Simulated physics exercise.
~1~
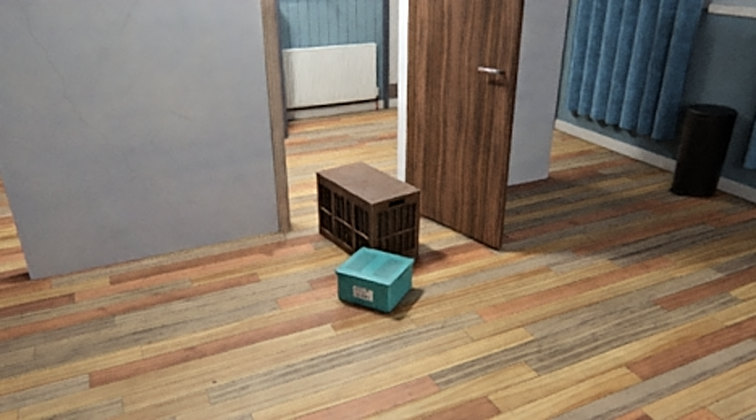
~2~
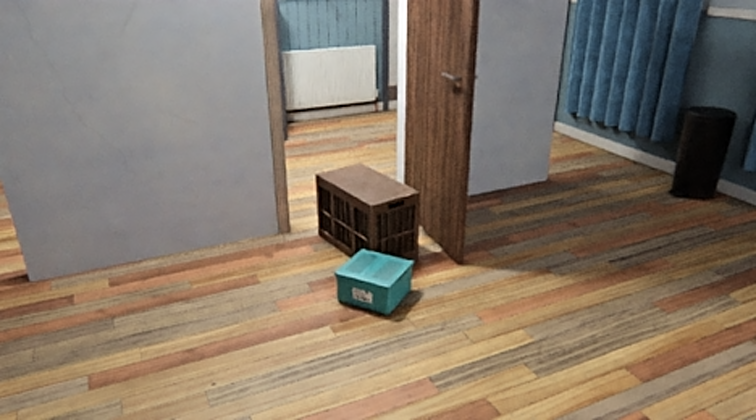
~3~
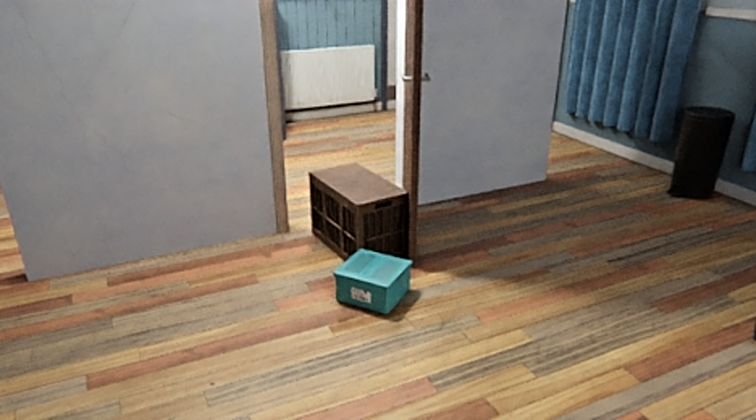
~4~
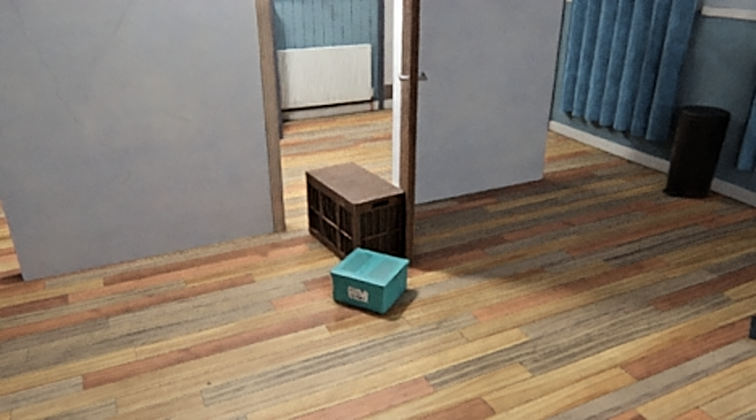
A brown wooden door stands open into a room with pale grey walls and a patchwork plank floor, seen from slightly above by a gently swaying camera. A dark brown slatted chest sits in the doorway, with a lidded turquoise tote just in front of it, while blue curtains and a black bin stand to the right and a white radiator shows beyond the opening. The door swings leftward toward the chest until it appears edge-on. It meets the chest and nudges it slightly left. The door then stops, still well open, with the chest against it and the tote in front.
